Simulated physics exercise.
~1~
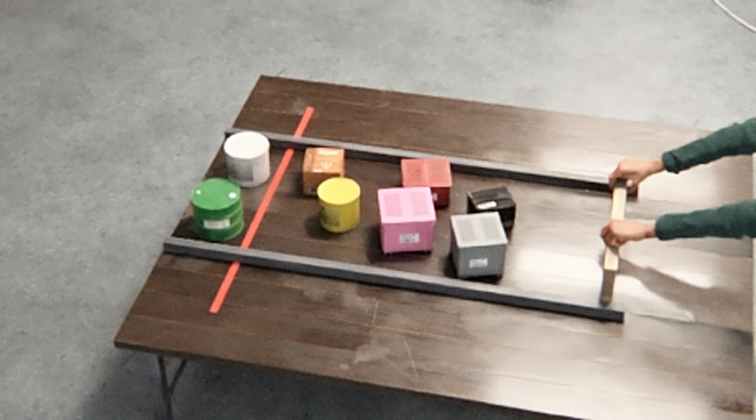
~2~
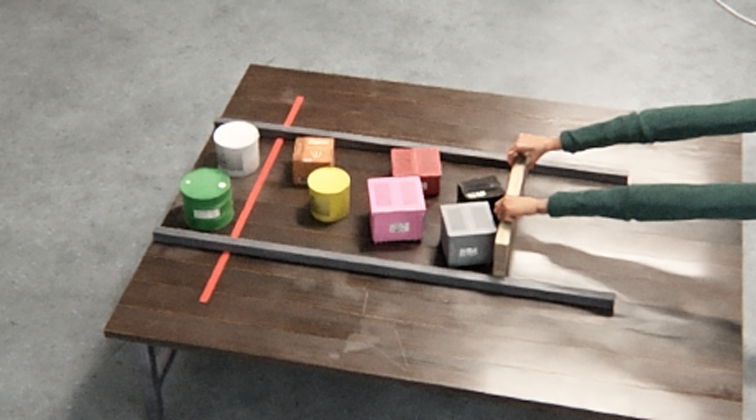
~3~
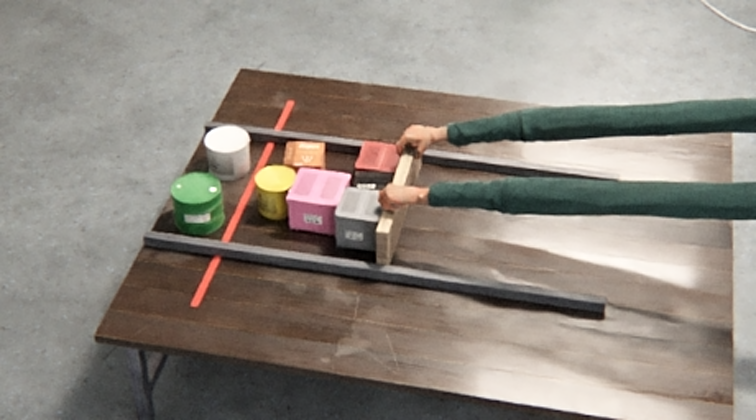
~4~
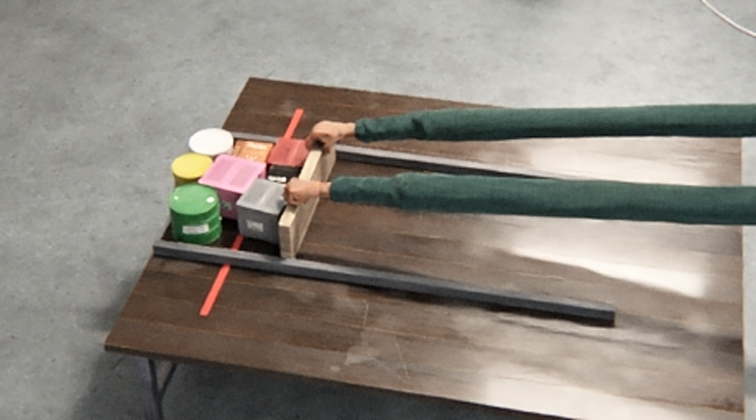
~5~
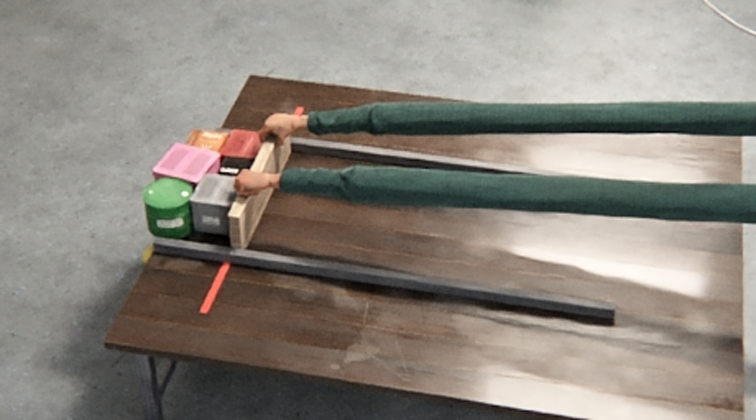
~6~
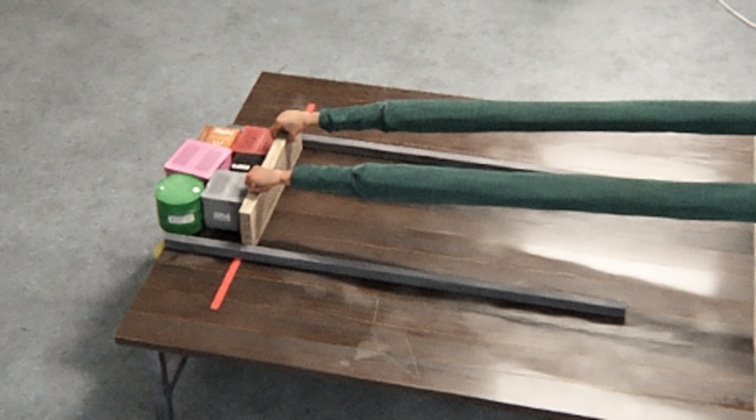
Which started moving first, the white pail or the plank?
The plank started moving first. The white pail stayed where it was until the plank had pushed the other things much farther left.
